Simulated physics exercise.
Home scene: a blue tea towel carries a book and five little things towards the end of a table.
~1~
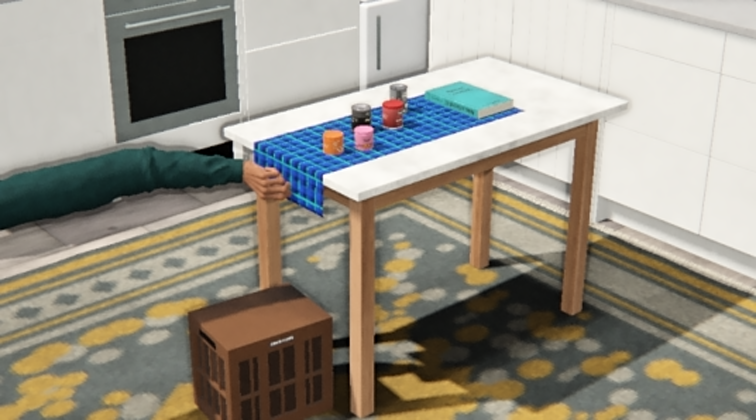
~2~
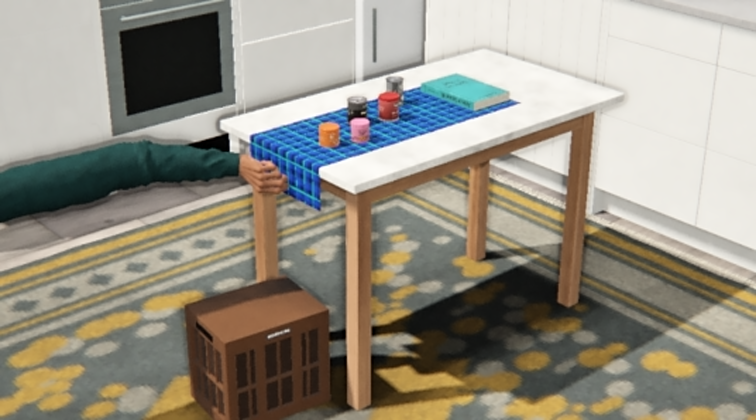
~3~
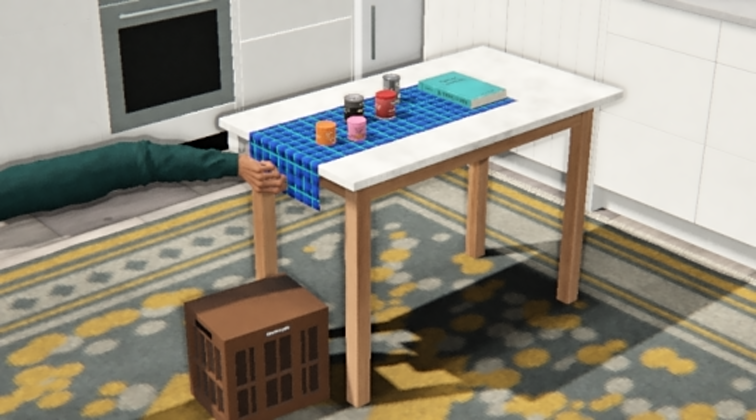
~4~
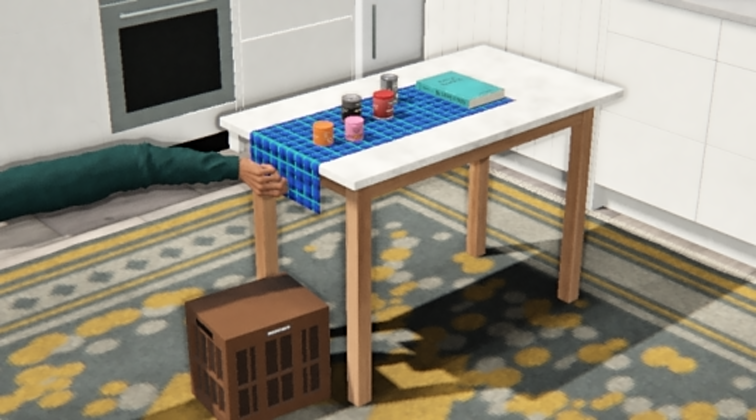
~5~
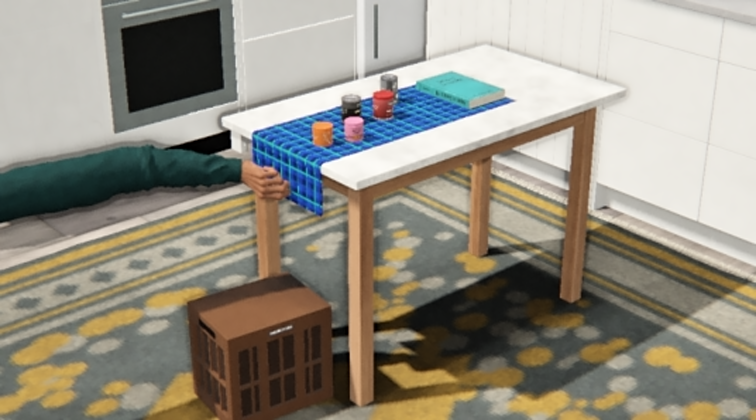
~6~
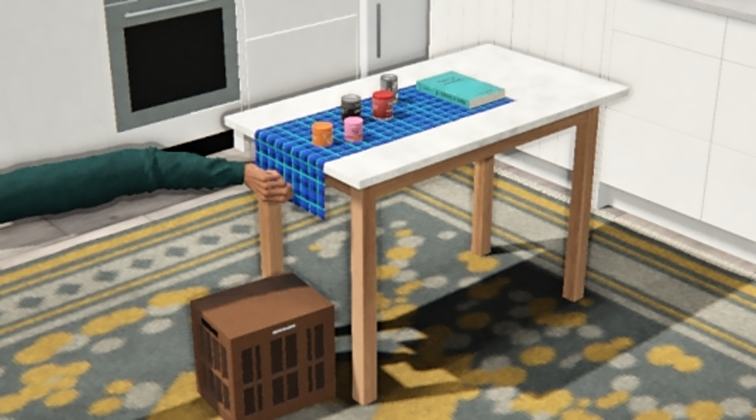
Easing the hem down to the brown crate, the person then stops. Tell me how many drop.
The count that drop is three.
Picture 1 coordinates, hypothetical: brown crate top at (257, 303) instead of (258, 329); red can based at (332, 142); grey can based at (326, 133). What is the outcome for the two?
The red can? Lost. The grey can? Lost.
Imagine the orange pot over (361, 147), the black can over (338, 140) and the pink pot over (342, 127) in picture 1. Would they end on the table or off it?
Orange pot lost, black can lost, pink pot lost.
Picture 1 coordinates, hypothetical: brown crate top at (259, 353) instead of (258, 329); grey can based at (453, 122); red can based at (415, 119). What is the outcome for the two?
The grey can ends up still on top and the red can ends up still on top.
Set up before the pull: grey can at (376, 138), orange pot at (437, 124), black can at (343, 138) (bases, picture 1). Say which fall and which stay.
The grey can drops off, the orange pot holds on, the black can tumbles off.
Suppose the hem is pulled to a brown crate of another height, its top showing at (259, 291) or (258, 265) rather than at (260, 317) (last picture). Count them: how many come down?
First case 2, second 1.
Soon after, hem near (290, 236); orange pot gone.
Then, hem near (290, 268); orange pot and pink pot gone.
Further on, hem on the crate; orange pot, pink pot and black can gone.
At rest, hem on the crate; orange pot, pink pot and black can gone. Over the edge go three.
